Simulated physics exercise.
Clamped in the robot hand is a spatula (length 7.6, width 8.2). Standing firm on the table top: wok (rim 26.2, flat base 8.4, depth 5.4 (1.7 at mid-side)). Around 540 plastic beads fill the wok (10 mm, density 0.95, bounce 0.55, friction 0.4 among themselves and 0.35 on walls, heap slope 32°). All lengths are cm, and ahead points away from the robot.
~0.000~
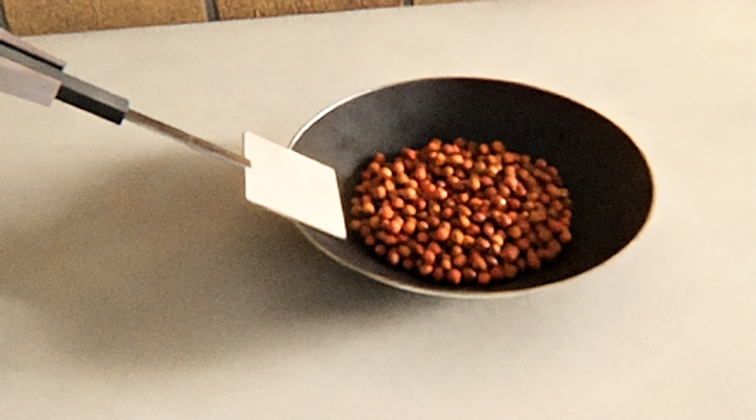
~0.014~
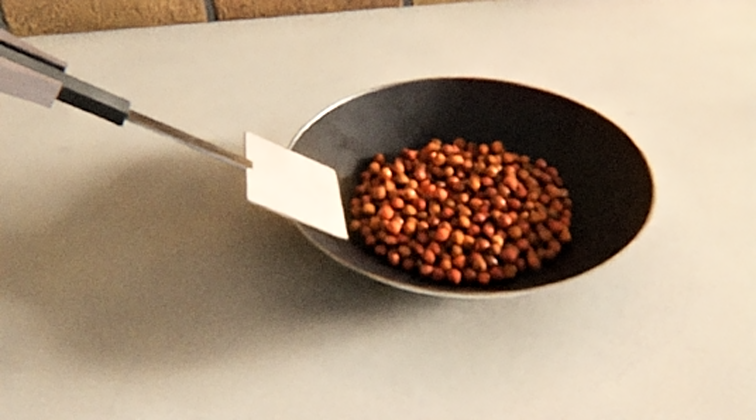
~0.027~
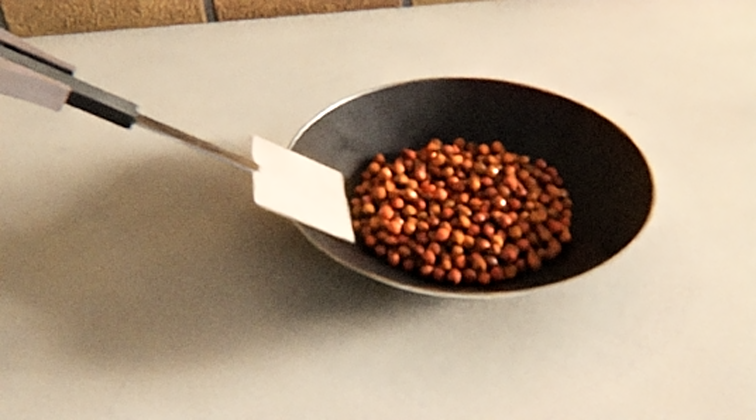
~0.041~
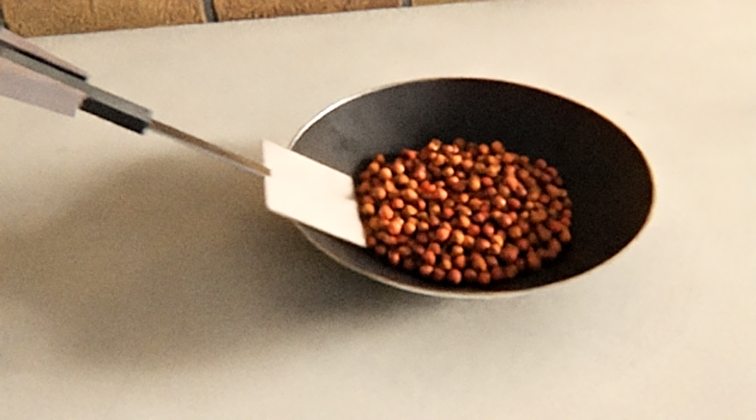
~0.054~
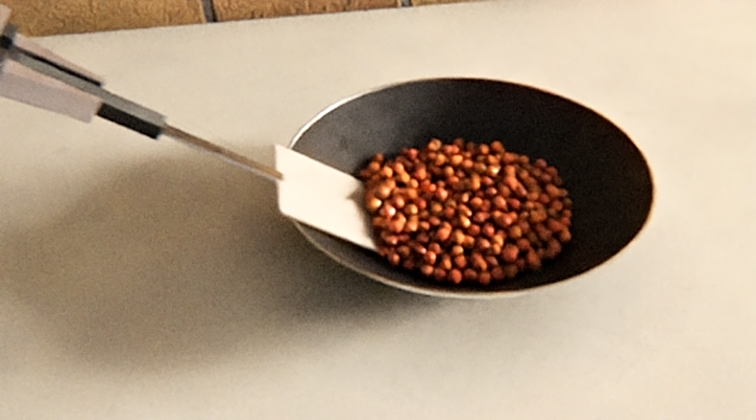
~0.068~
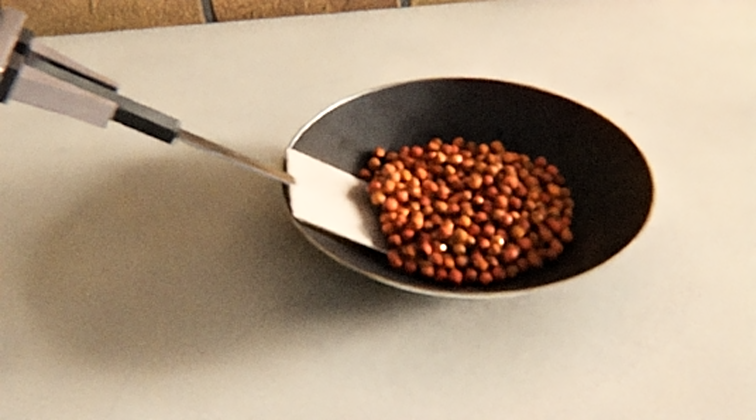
A robot arm reaches in from the upper left, gripping a spatula with a flat white blade over a pale grey table top, seen from above at an angle, with brown tiles along the back edge. A dark wok right of centre holds a heap of small reddish-brown beads. The arm moves the spatula slowly right and slightly down, into the heap's left edge, nudging a few beads, while the camera stays still.
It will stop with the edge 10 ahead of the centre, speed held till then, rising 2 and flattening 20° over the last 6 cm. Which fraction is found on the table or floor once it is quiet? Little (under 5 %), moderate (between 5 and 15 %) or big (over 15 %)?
On the table or floor the share is big, over 15 %.
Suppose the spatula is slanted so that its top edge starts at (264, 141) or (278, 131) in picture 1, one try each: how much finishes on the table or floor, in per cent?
About 30 and 35 per cent.
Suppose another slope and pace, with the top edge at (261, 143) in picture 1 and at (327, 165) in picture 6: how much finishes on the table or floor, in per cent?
Some 40 per cent.
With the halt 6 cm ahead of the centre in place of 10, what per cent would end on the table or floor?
In that case some 0 per cent.
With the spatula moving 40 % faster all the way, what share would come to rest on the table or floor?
In that case some 40 per cent.
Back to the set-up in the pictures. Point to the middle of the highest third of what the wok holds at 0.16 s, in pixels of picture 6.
Around (525, 187).
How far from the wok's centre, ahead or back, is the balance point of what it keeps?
Roughly 3.5 cm ahead.
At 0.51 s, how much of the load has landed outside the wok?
About 30 per cent.
After 0.16 s, sloping 34°, highest piece 4 above the table; 542 in the wok.
After 0.26 s, sloping 28°, highest piece 7 above the table; 541 in the wok, 1 on the blade or in flight.
After 0.51 s, sloping 14°, highest piece 6 above the table; 381 in the wok, 150 on the table or floor, 11 on the blade or in flight.
After 1.56 s, sloping 14°, highest piece 5 above the table; 381 in the wok, 161 on the table or floor.
At rest, 381 in the wok, 161 on the table or floor. That is 30 % on the table or floor.
